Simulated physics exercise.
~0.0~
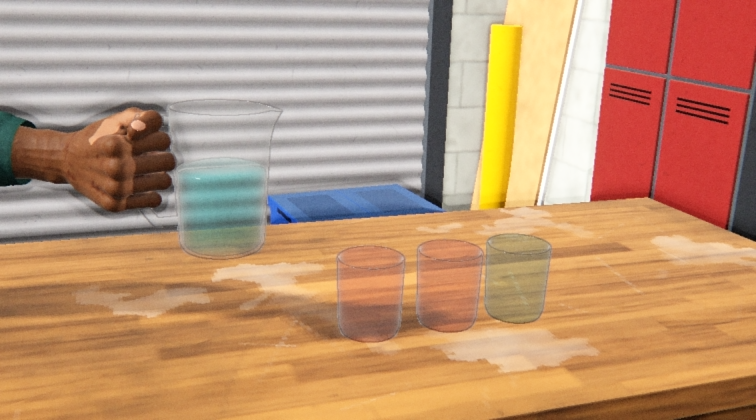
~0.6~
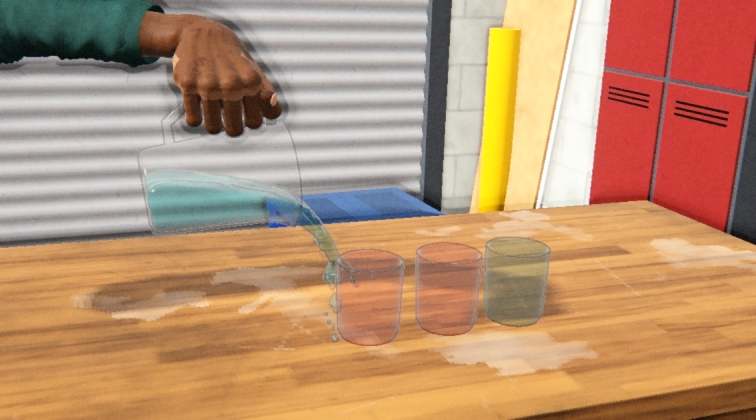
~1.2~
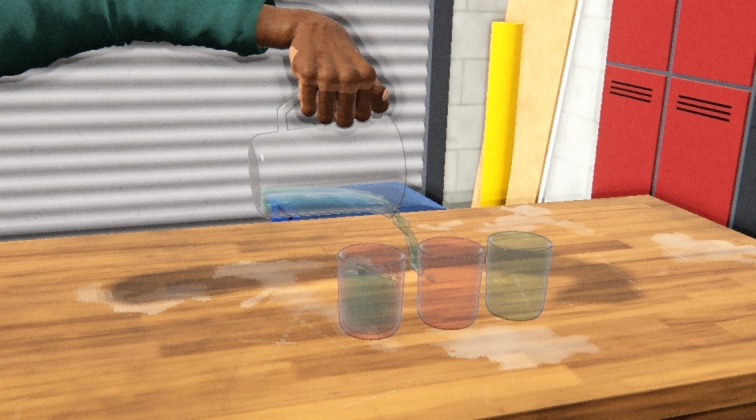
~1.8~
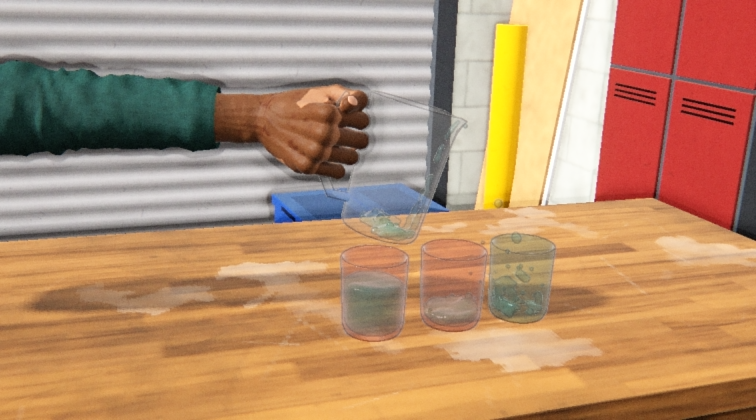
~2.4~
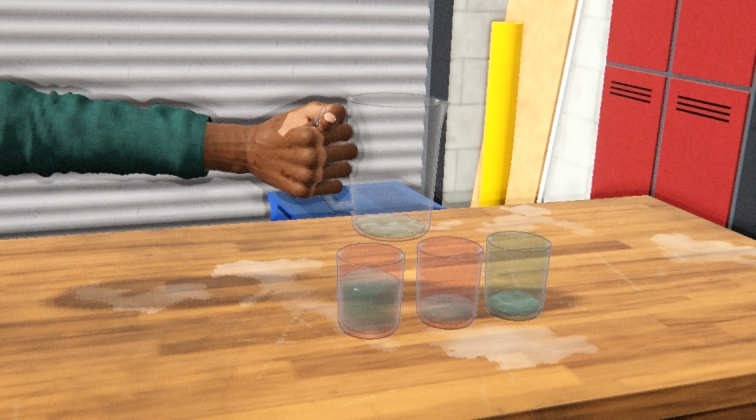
To begin with, a hand in a green sleeve holds a clear pitcher of teal liquid upright to the left of three empty, see-through cups, two reddish and one olive, on a worn wooden table. The hand tips the pitcher far over to the right, and a stream pours out at the left cup. Still tilted, the pitcher moves right across the row, its stream falling near the middle cup. The hand then turns it back upright. Finally, the left cup holds the most, the right one somewhat less, the middle one only a little, and a small amount remains in the pitcher.
